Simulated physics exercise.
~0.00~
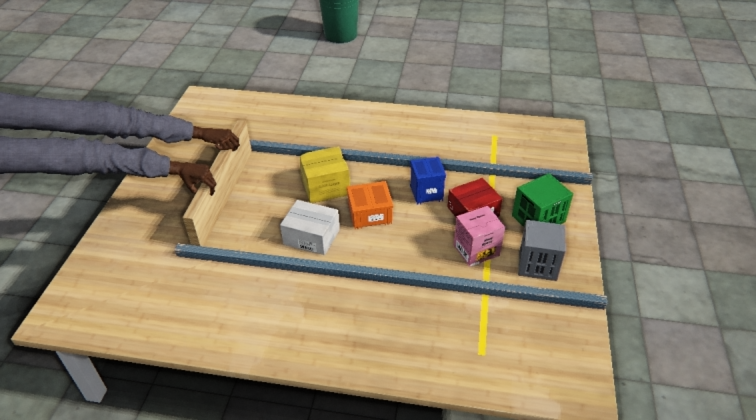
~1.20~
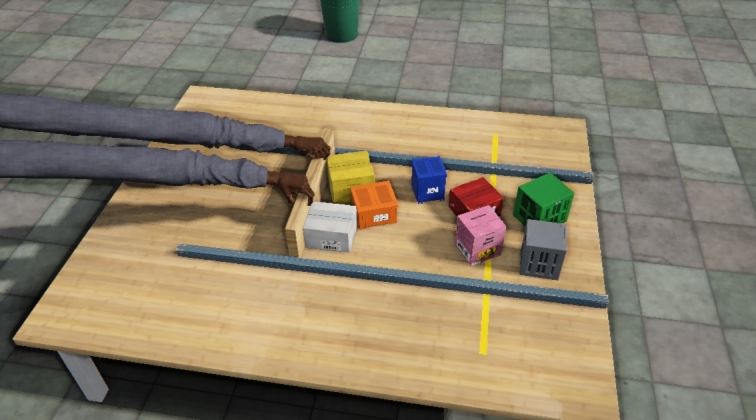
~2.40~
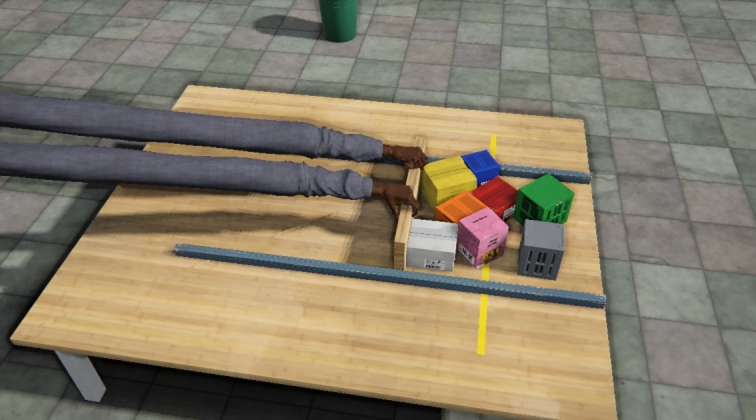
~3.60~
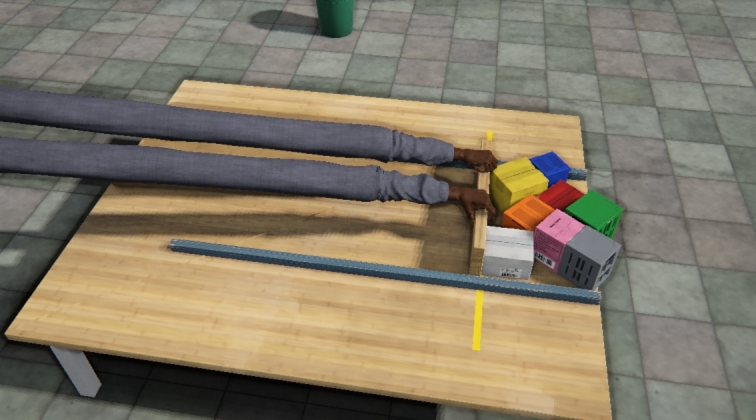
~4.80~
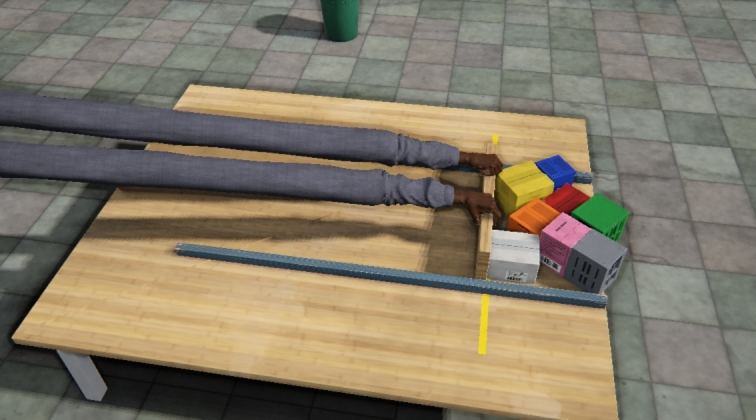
Two hands pushed an upright wooden plank to the right across a table, gathering colourful boxes and crates into a tight cluster near the far edge, then stopped at the yellow tape with every box still on the table.
